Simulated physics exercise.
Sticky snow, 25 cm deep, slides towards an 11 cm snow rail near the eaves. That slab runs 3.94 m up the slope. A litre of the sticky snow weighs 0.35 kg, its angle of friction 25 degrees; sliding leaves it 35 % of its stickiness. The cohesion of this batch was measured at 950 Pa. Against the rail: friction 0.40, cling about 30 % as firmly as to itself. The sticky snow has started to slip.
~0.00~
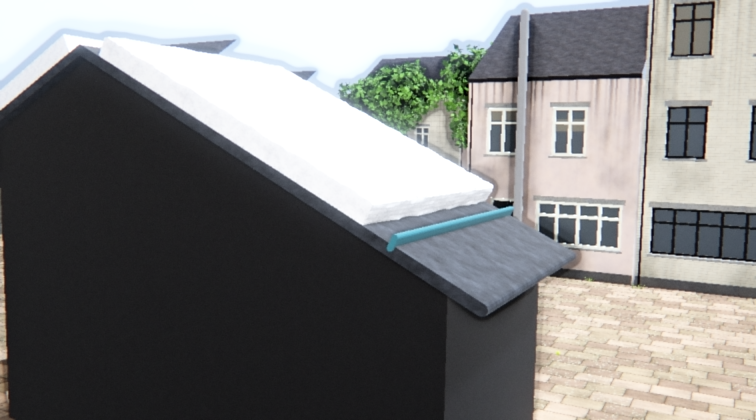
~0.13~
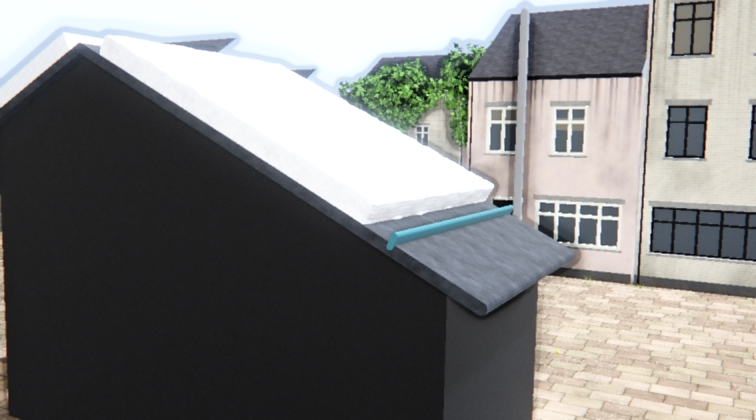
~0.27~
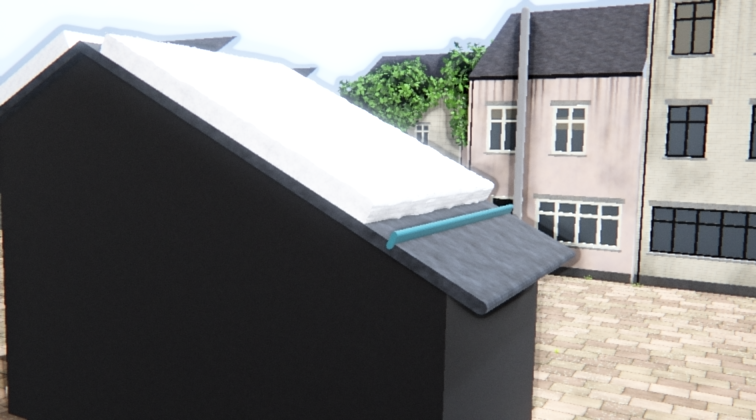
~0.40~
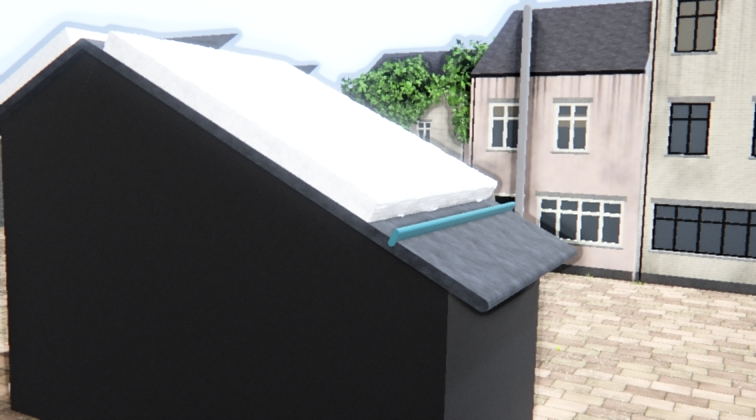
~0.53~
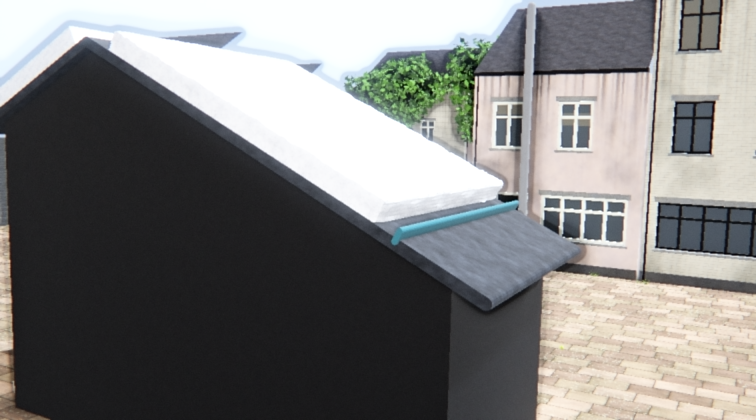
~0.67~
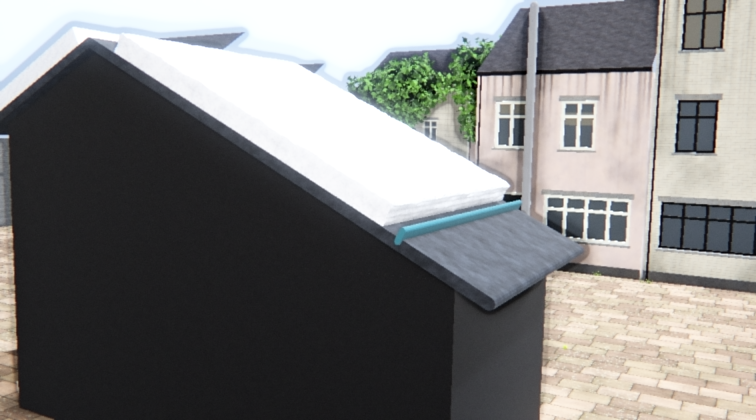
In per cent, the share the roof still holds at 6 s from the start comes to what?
Close to 87 per cent.
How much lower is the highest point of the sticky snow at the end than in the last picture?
Roughly 0.5 m.
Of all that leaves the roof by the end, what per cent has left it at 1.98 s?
Some 0 per cent.
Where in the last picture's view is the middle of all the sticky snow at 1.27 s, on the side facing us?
At about (264, 135).
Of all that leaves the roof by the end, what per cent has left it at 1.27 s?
Some 0 per cent.
After 1.27 s, 100 % of the snow is on the roof.
After 1.98 s, 100 % of the snow is on the roof.
After 2.69 s, 94 % of the snow is on the roof.
After 3.40 s, 94 % of the snow is on the roof.
After 6.00 s, 87 % of the snow is on the roof.
